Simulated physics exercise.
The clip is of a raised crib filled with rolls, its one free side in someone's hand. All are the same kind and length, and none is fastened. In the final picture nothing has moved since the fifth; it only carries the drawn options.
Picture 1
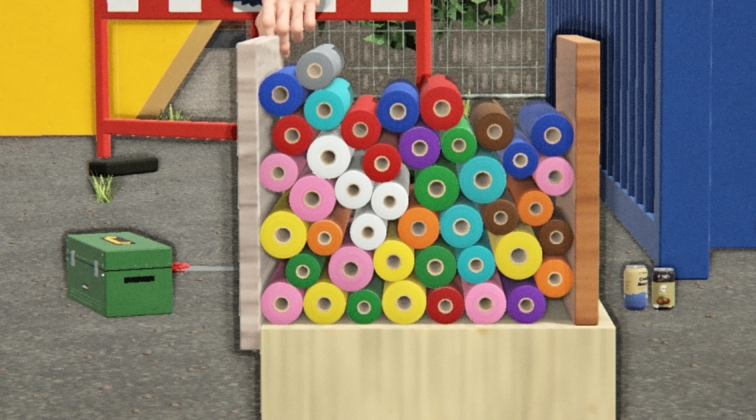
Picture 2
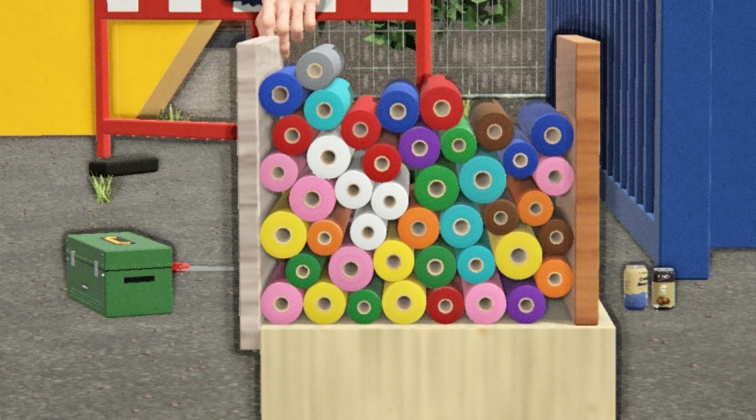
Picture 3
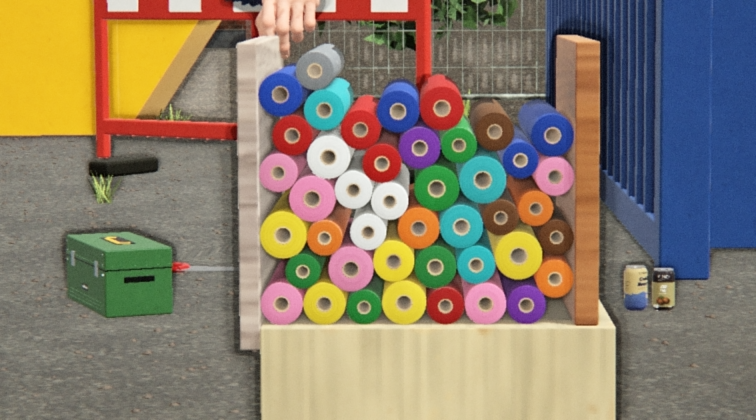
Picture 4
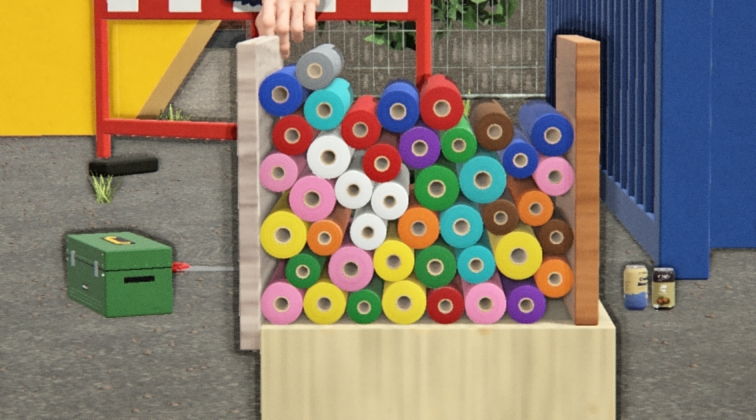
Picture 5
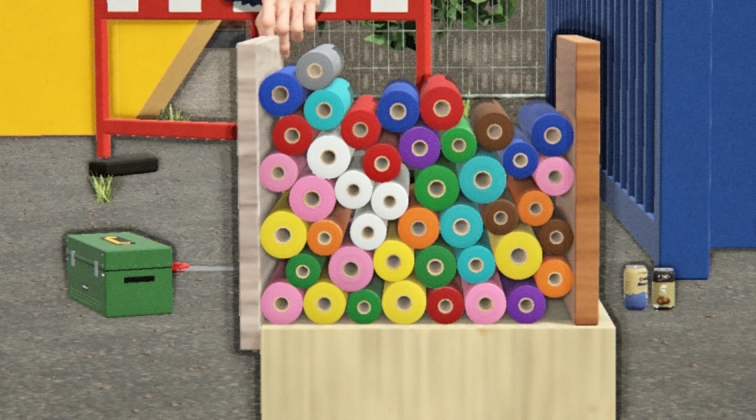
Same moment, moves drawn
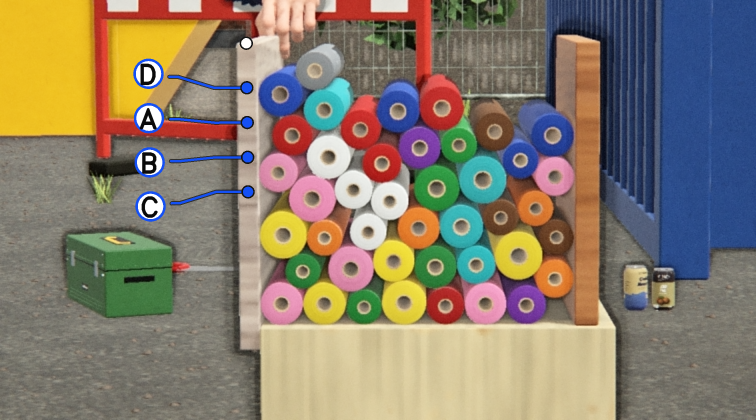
A stack of colourful rolls, seen end-on from straight in front, fills a wooden crib on a pale block outdoors on grey paving. Pink, yellow, green, white, blue and other rolls sit between a pale board at left and a brown one at right, with a green toolbox, red-and-white barrier, blue fence and two cans around them. A hand holds the left board's top, and nothing visibly moves, the camera included.
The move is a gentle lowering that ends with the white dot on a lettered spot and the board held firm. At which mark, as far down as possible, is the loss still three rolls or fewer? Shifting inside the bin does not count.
C is the limit.
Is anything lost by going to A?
No.
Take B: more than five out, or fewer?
At B, fewer than five.
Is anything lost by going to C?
Yes, at C.
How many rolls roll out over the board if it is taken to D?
The count is none.
On the marked copy, A at (248, 122); B at (248, 157); C at (248, 192); D at (247, 88); the white dot at (247, 43).
Taking C. A third of the way, top of the board (258, 110).
Two thirds of the way, top of the board (259, 189).
When it is over, top of the board (259, 191), two out over the board.
As for the rest, A none out over the board; B two out over the board; D none out over the board.
